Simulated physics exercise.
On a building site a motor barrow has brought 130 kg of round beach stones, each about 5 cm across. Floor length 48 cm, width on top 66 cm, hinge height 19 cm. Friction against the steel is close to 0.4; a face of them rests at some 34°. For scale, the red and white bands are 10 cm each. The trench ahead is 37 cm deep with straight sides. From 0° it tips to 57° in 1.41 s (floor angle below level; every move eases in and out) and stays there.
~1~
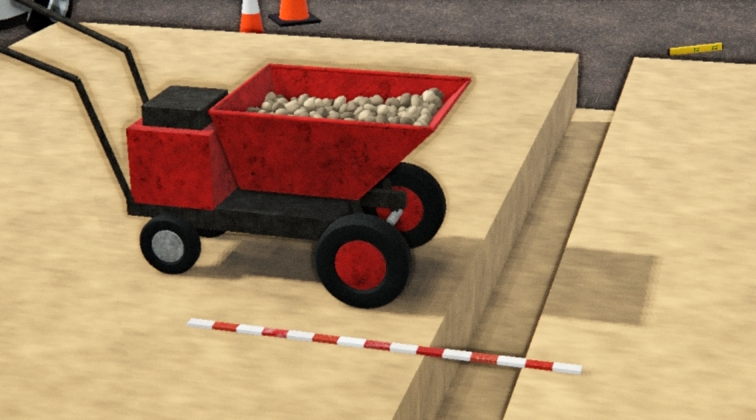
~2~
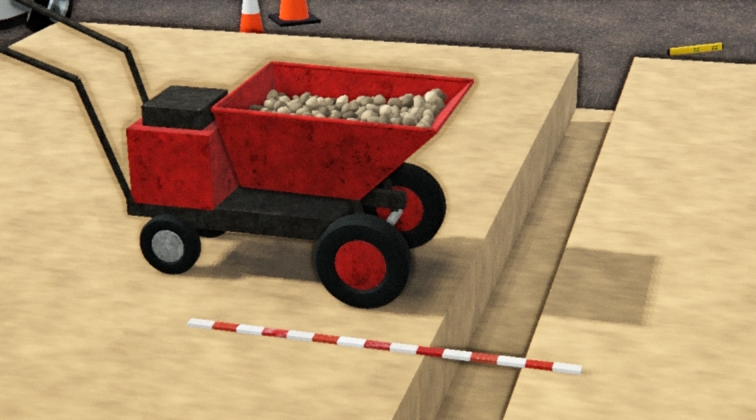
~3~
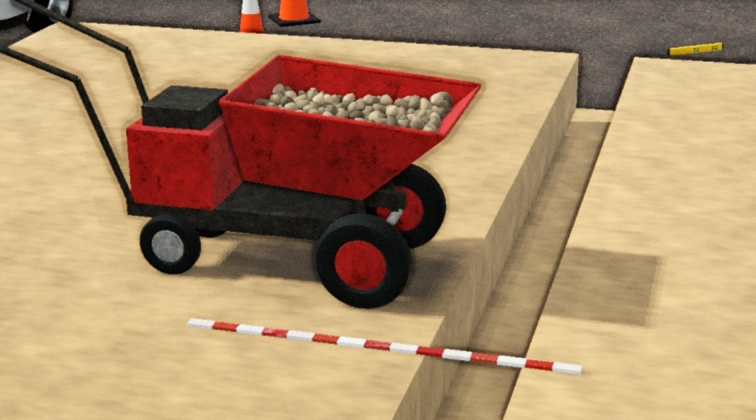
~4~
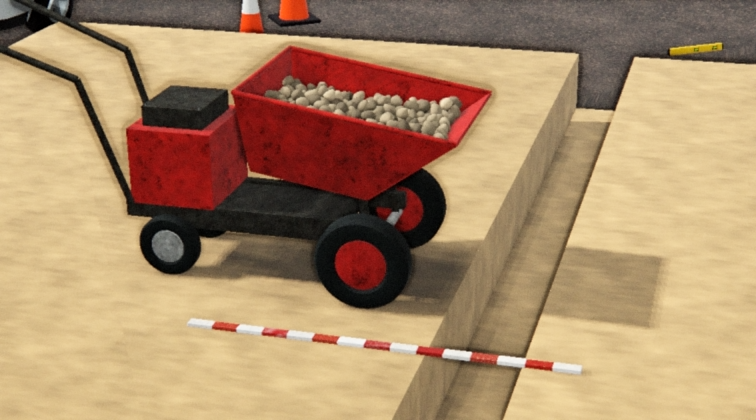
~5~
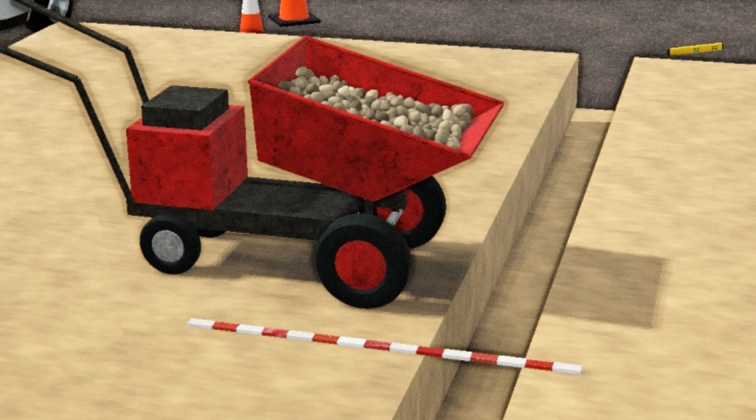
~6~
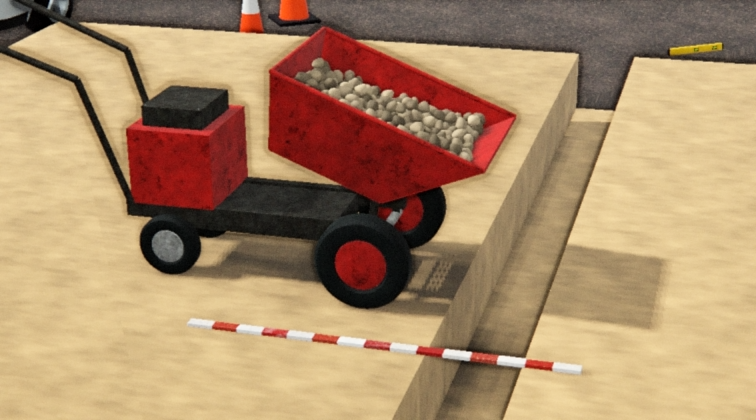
In the video, a red motor barrow loaded with round stones stands beside a straight-sided trench, behind a red and white striped pole. Its skip gradually tilts forward to the right, the rear rising while the stones remain inside.
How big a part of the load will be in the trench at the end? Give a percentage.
Roughly 33 per cent ends in the trench.
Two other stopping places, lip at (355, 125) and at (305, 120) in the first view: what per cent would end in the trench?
Near 95 per cent from the first place, 75 from the second.
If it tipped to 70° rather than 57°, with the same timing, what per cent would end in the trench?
In that case some 25 per cent.
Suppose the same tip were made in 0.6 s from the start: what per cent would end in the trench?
In that case some 25 per cent.
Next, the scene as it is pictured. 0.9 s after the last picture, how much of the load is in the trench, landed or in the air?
About 0 per cent by then.
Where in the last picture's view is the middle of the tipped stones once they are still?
Around (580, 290).
Then, 0.5 s after the last picture the floor is at 48°, 100 % in the skip; the foremost stones are at (522, 206).
Then, 0.9 s after the last picture the floor is at 57°, 81 % in the skip, 1 % in the trench, 18 % past the trench; the foremost stones are at (619, 292).
Then, 1.3 s after the last picture the floor is at 57°, 48 % in the skip, 2 % in the trench, 50 % past the trench; the foremost stones are at (714, 297).
Then, 3.2 s after the last picture the floor is at 57°, 1 % in the skip, 33 % in the trench, 66 % past the trench; the foremost stones are past the picture's edge.
